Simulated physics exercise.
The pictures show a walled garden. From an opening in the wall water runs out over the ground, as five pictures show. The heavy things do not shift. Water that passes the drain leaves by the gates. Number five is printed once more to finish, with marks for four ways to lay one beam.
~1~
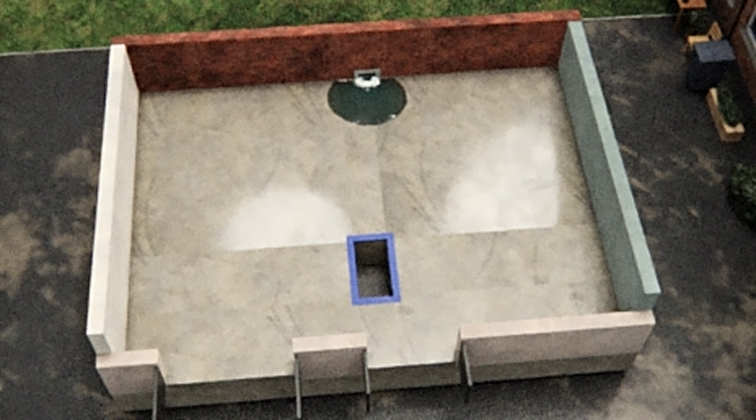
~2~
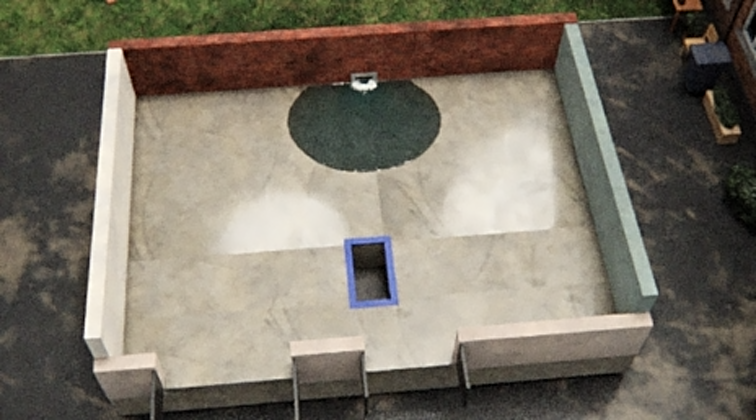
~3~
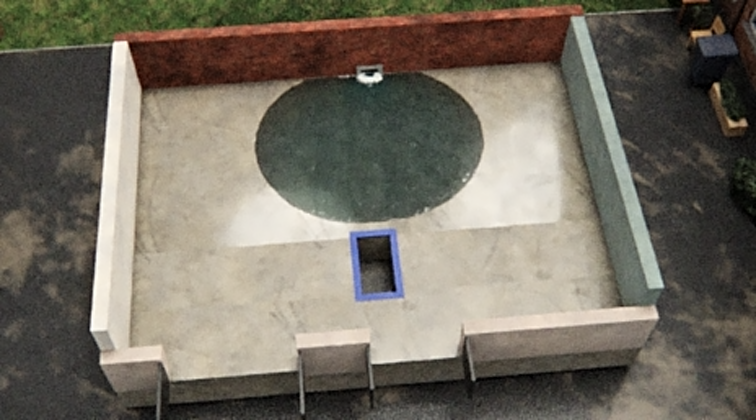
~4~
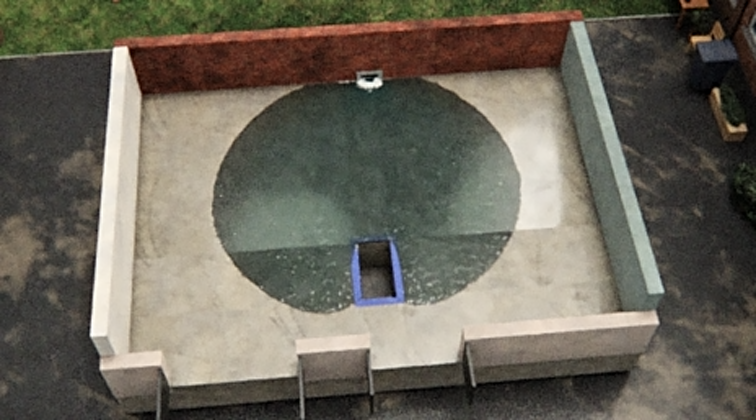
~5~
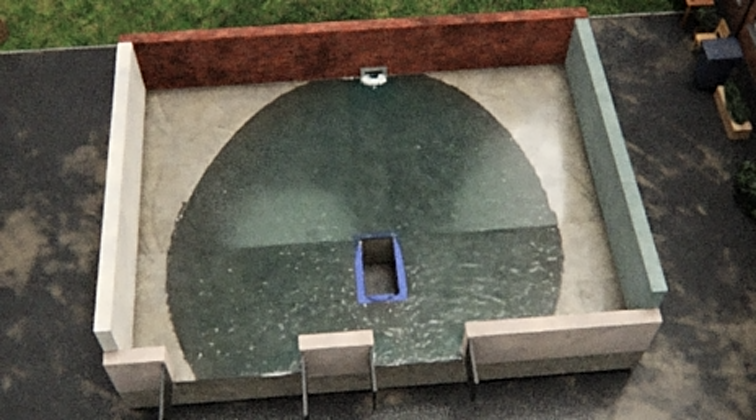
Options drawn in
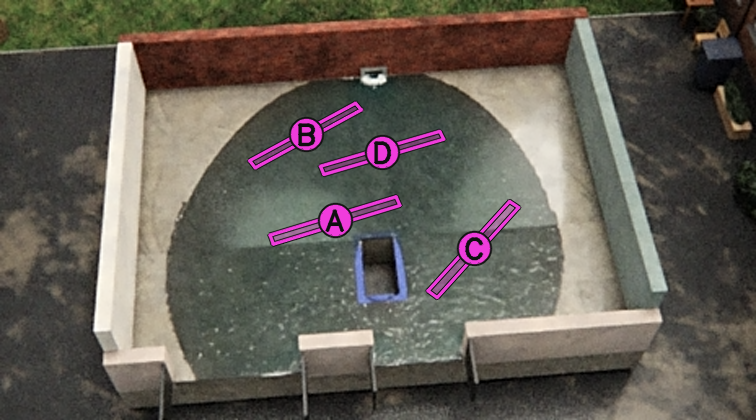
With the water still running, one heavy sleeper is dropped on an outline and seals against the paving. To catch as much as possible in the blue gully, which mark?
Position C does it best.
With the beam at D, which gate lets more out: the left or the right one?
The left one.
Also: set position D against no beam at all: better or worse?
It is worse.
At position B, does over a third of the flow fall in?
No, it does not.
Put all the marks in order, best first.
Best to worst: C, B, A, D.
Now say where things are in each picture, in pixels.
The first frame shows outfall at (367, 75); blue gully at (373, 268); open gate at (232, 366); open gate at (411, 352); 3 % of the ground under water, visible out to (376, 120); blue gully still dry.
In the second frame, 10 % of the ground under water, visible out to (356, 168); blue gully still dry.
In the third frame, 23 % of the ground under water, visible out to (387, 219); blue gully still dry.
In the fourth frame, 42 % of the ground under water, visible out to (298, 303); blue gully taking water.
In the fifth frame, 62 % of the ground under water, visible out to (188, 330); blue gully taking water.
In magenta, A from (271, 239) to (398, 201); B from (252, 164) to (358, 106); C from (432, 294) to (514, 204); D from (322, 170) to (441, 135).
With A, about 7 % of the stream goes into the blue gully, about 92 % out by the gates.
With B, about 22 % of the stream goes into the blue gully, about 77 % out by the gates.
With C, about 41 % of the stream goes into the blue gully, about 59 % out by the gates.
With D, about 2 % of the stream goes into the blue gully, about 98 % out by the gates.
